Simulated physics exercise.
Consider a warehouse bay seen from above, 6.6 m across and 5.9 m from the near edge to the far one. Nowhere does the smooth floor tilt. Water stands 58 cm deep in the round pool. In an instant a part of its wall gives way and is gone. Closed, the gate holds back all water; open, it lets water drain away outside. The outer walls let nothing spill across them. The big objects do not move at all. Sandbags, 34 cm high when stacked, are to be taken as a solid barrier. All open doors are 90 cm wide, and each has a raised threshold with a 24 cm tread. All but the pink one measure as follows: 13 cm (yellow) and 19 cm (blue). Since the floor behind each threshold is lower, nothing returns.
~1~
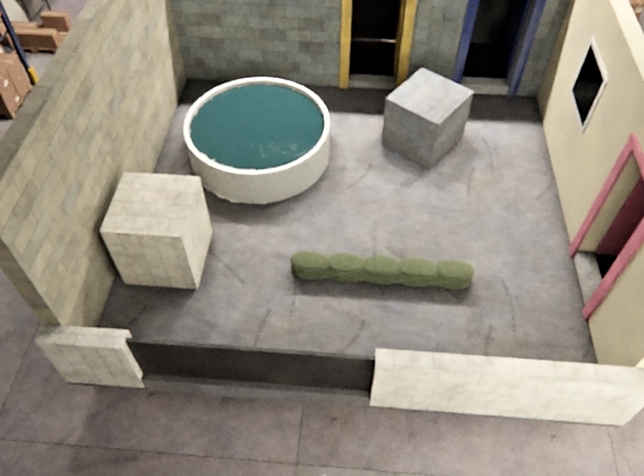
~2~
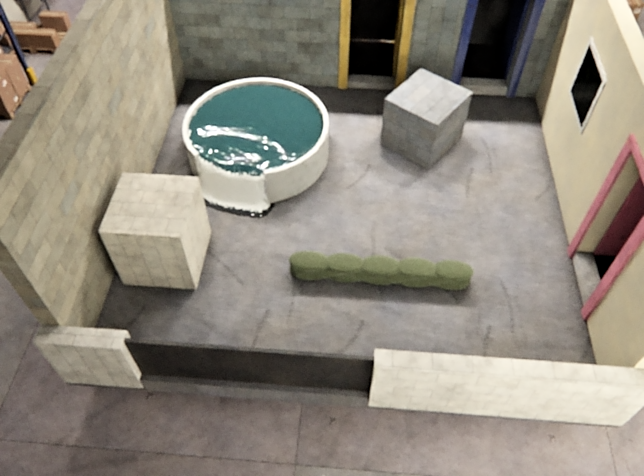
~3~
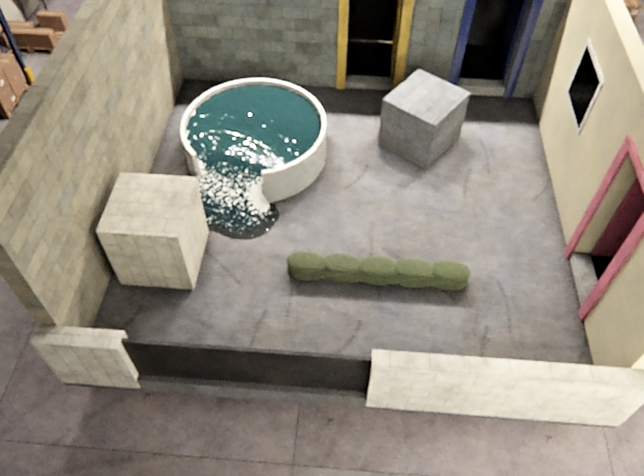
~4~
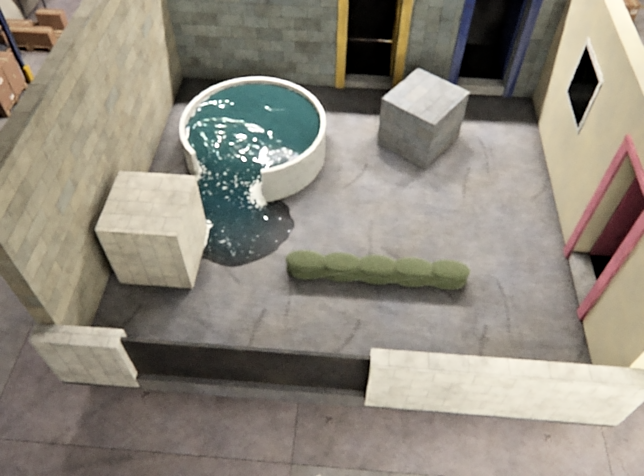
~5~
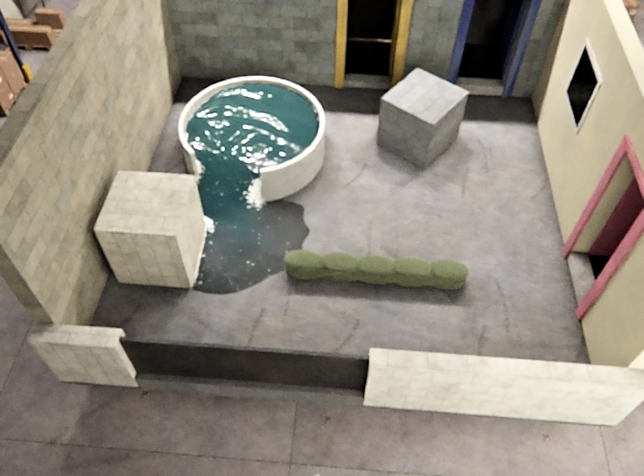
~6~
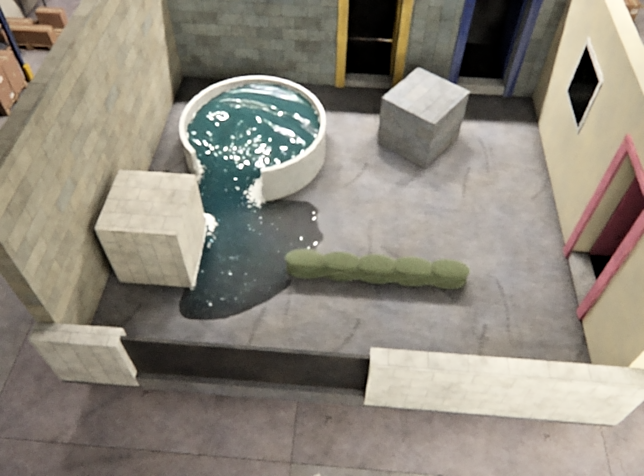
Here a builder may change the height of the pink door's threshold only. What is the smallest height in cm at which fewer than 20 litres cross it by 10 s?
About 8.5 cm.
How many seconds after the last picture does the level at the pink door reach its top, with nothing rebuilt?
The level tops out near 6.0 seconds.
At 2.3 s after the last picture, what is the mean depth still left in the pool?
Around 25 centimetres.
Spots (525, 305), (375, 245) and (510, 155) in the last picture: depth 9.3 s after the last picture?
In that order: 8, 2 and 10 cm.
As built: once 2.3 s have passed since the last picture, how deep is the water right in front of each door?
Door by door in cm - pink 0, yellow 0, blue 0.
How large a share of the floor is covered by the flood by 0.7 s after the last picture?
Roughly 20 percent of the floor.
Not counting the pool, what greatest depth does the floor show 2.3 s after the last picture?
30 cm.
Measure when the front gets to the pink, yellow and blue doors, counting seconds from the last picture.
The pink door at 3.0 seconds, the yellow door at 3.4 seconds, the blue door at 5.0 seconds.
Then, 0.7 s after the last picture water covers 20 % of the floor, deepest (44 cm) near (132, 218); it has not reached the pink door.
Then, 2.3 s after the last picture water covers 40 % of the floor, deepest (30 cm) near (182, 81); it has not reached the pink door.
Then, 9.3 s after the last picture water covers 95 % of the floor, deepest (12 cm) near (430, 95); 8 cm at the pink door, 0 litres in over its 17 cm threshold.
At the pink door as built, the water peaked near 12 cm, 6.1 s after the last picture.
Run again over the same 10 s with other heights there, 40 litres in over 7 cm, 5 litres over 10.5 cm. The limit of 20 litres is kept from about 8.5 cm up.
